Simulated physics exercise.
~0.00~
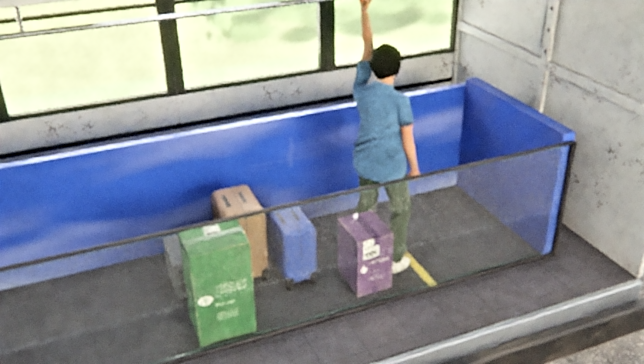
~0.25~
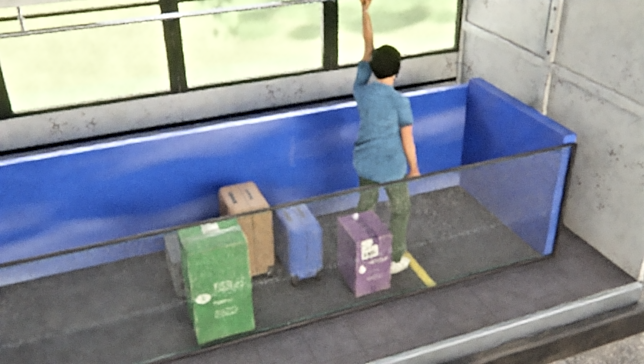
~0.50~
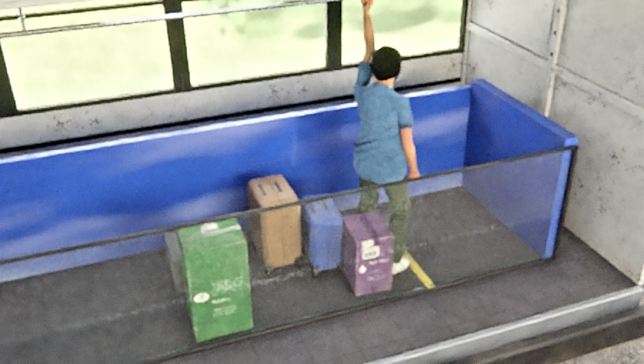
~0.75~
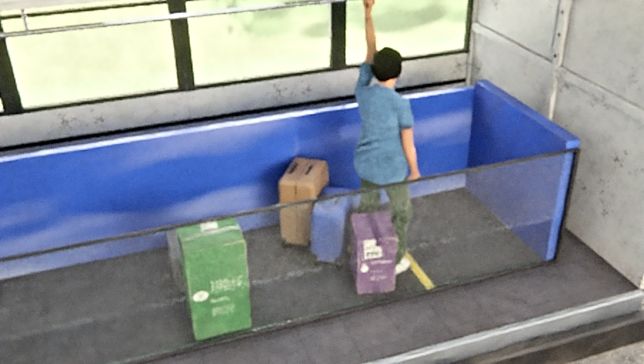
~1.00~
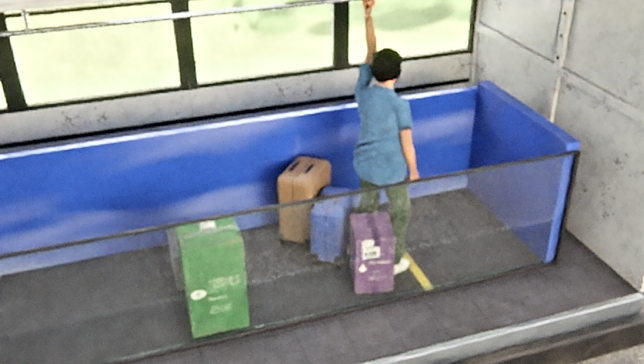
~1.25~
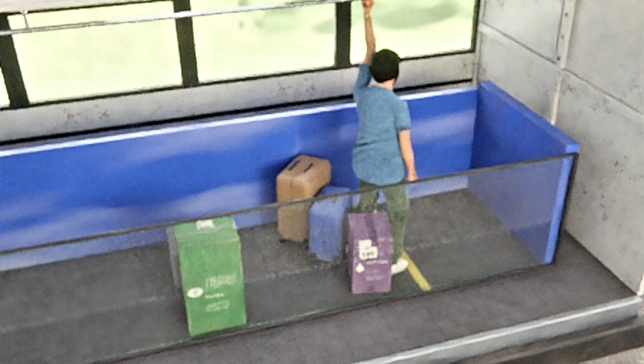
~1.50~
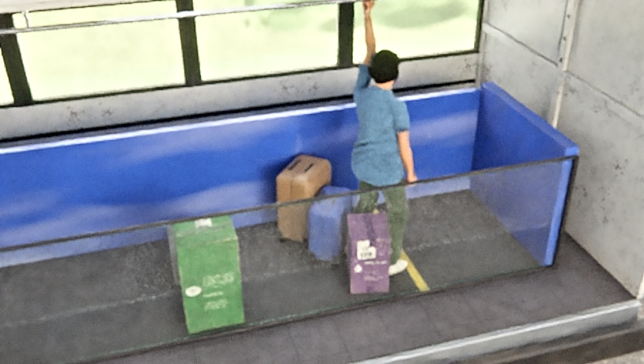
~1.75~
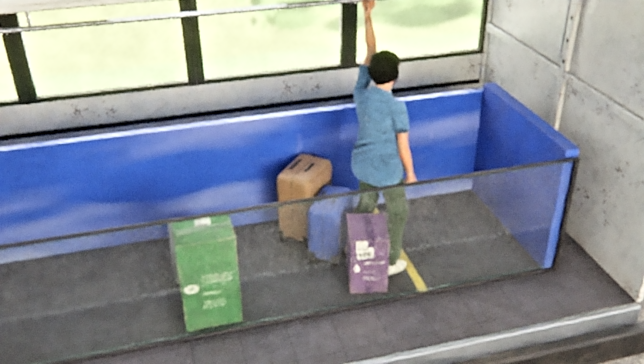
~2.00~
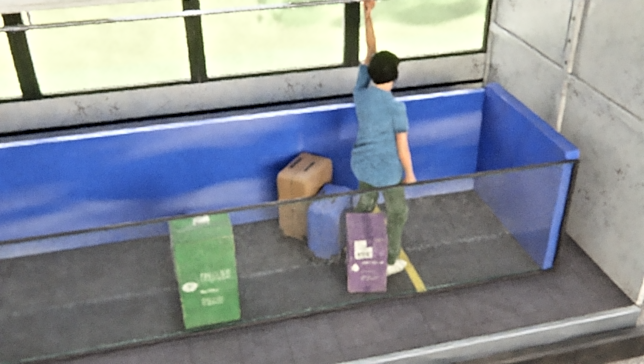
A person in a blue shirt stands with one arm raised, back to the viewer, in a blue-walled tram bay seen from above through a low clear panel. A green bag stands at the left front, a purple pack near the person's feet, and brown and blue wheeled cases behind, with a yellow line on the dark floor to the right. The brown case rolls right towards the back wall, and the blue one shifts a little the same way. Both then stop, while the purple pack barely moves. Everything ends upright, short of the line.
